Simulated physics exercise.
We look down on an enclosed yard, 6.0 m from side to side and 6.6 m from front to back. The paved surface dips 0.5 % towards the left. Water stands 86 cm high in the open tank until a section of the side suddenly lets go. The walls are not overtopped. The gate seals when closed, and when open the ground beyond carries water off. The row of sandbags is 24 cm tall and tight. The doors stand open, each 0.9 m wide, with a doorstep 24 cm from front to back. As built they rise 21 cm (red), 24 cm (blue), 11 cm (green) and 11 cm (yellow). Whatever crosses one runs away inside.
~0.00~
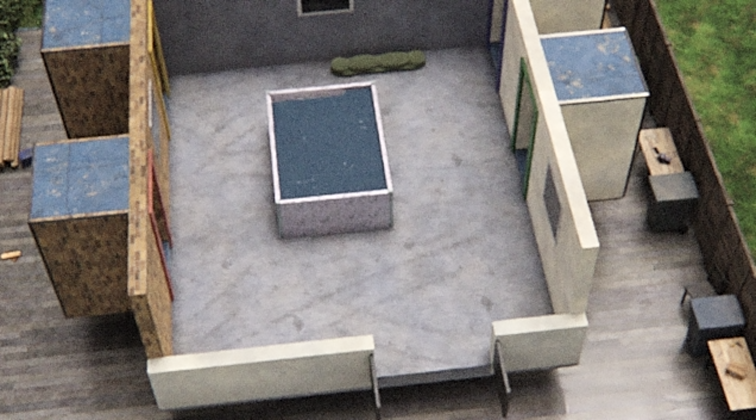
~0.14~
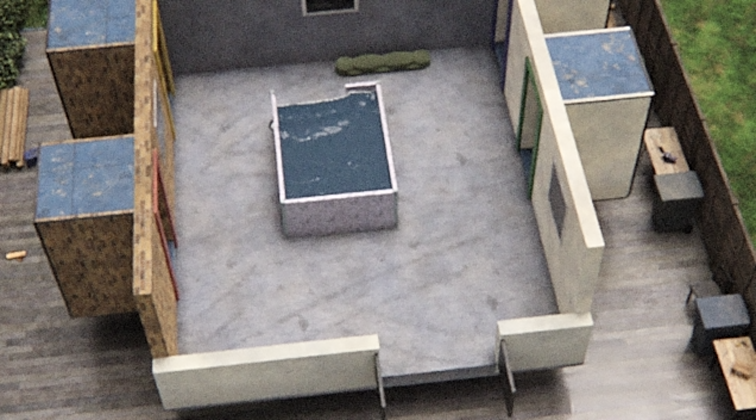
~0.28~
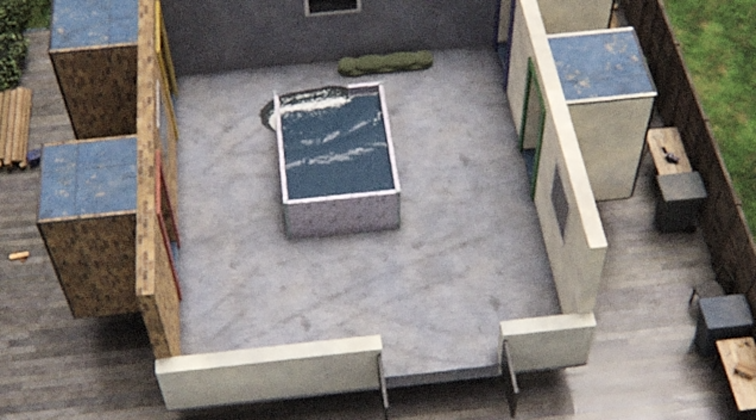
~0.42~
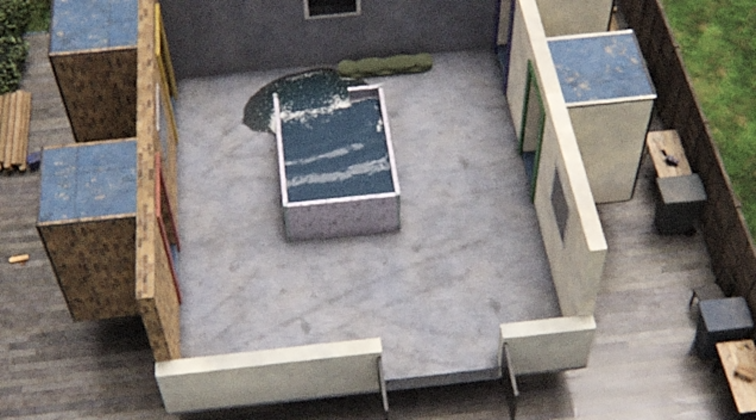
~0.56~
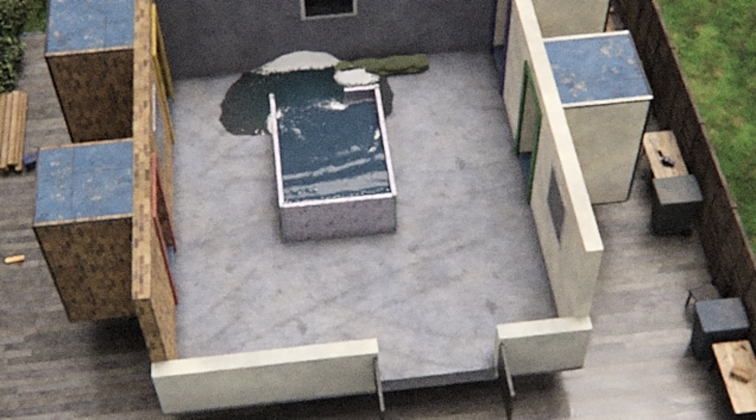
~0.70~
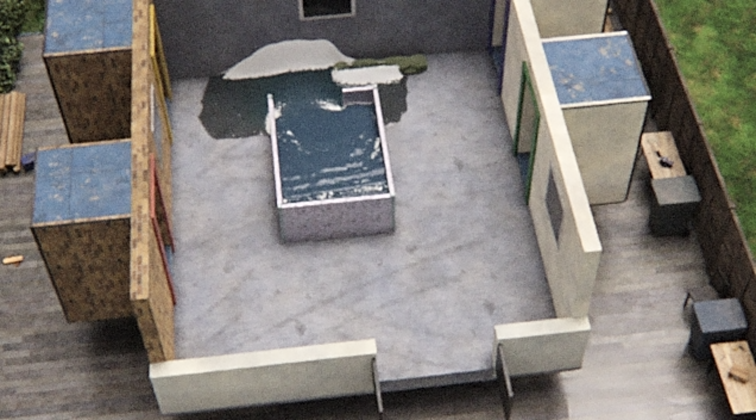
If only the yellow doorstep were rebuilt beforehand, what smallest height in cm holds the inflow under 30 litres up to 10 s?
About 35 cm.
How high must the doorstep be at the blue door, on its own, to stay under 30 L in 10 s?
Roughly 21 cm at blue.
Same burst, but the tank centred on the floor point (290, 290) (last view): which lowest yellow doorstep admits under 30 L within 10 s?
Then roughly 29 cm.
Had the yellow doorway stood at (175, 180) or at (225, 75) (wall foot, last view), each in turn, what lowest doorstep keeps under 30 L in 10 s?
Roughly 8.0 and 29 cm.
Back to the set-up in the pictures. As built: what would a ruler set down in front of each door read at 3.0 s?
Depths in cm: Red 4, blue 27, green 6, yellow 32.
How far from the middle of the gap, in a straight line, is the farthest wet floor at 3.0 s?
About 4.2 m.
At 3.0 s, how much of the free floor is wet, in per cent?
About 50 per cent.
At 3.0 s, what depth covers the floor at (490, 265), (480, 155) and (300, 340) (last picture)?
In that order: 0, 6 and 0 cm.
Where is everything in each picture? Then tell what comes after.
The first picture shows the open tank at (328, 143) is whole and still, 86 cm deep; the yellow door at (159, 76) is dry.
In the second picture, water pours out on the far side and has run 0.3 m, to a hidden place; about 10 cm deep outside, 86 cm at the back.
In the third picture, water pours out on the far side and has run 0.9 m, to a hidden place; about 14 cm deep outside, 86 cm at the back.
In the fourth picture, water pours out on the far side and has run 1.5 m, to (318, 71); about 11 cm deep outside, 86 cm at the back.
In the fifth picture, the front is at (250, 73), 1.6 m from the gap on the far side; 3.8 m2 of floor is wet, 80 cm left at the back.
In the sixth picture, the front is at (216, 77), 1.9 m from the gap on the far side; 4.6 m2 of floor is wet, 72 cm left at the back; the yellow door at (161, 80), 2.6 m from the gap, is still 0.7 m from the nearest water.
After 1.4 s water covers 20 % of the floor, deepest (60 cm) near (170, 84); 15 cm at the yellow door, 0 litres in over its 11 cm doorstep.
After 3.0 s water covers 50 % of the floor, deepest (41 cm) near (180, 83); 32 cm at the yellow door, 195 litres in over its 11 cm doorstep.
After 10.0 s water covers 95 % of the floor, deepest (14 cm) near (230, 277); 10 cm at the yellow door, 441 litres in over its 11 cm doorstep.
At the yellow door as built, the water arrived by 1.1 s and peaked near 35 cm at 2.4 s.
Run again over the same 10 s with other heights there, 63 litres in over 29.5 cm, 12 litres over 40 cm. The limit of 30 litres is kept from about 35 cm up.
